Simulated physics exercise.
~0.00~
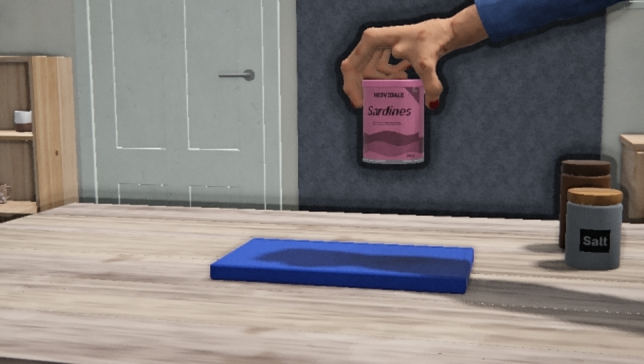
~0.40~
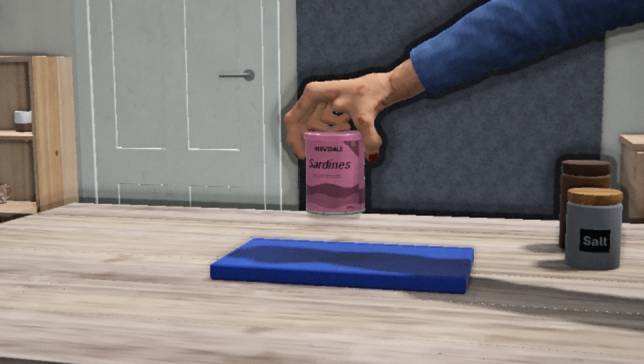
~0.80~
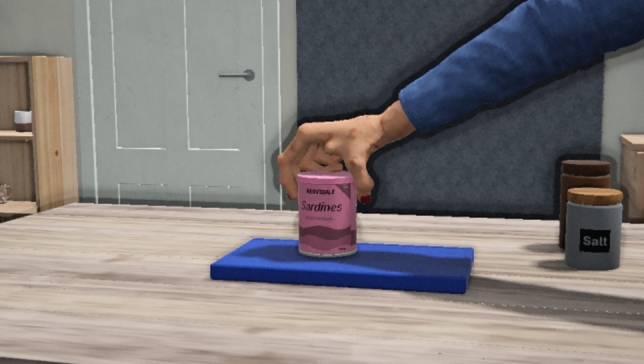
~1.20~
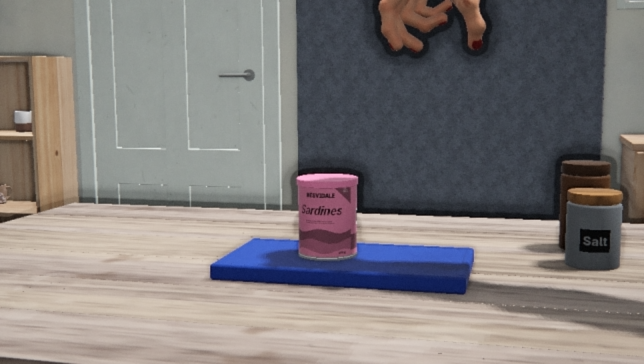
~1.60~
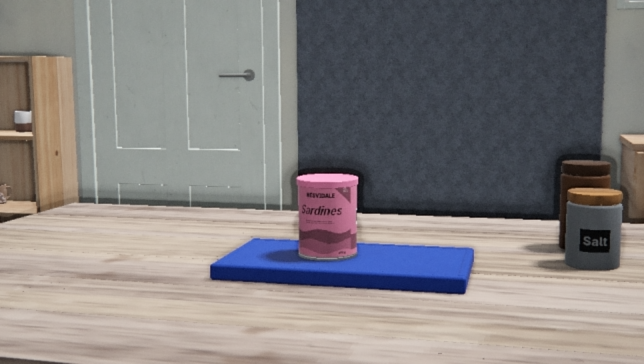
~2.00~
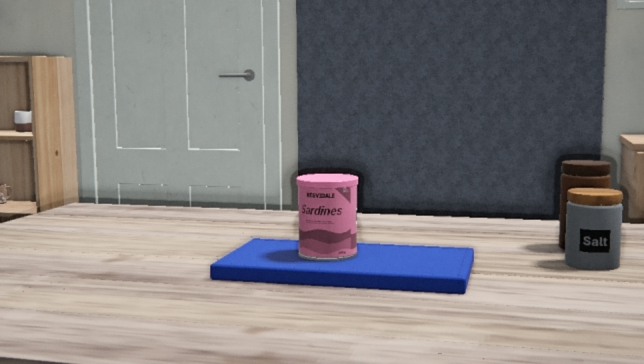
On a wooden table near a grey jar of salt and a brown jar, a hand in a blue sleeve lowered a pink sardine tin onto a flat blue tray, let go and drew back upward, and the tin stayed standing upright there.
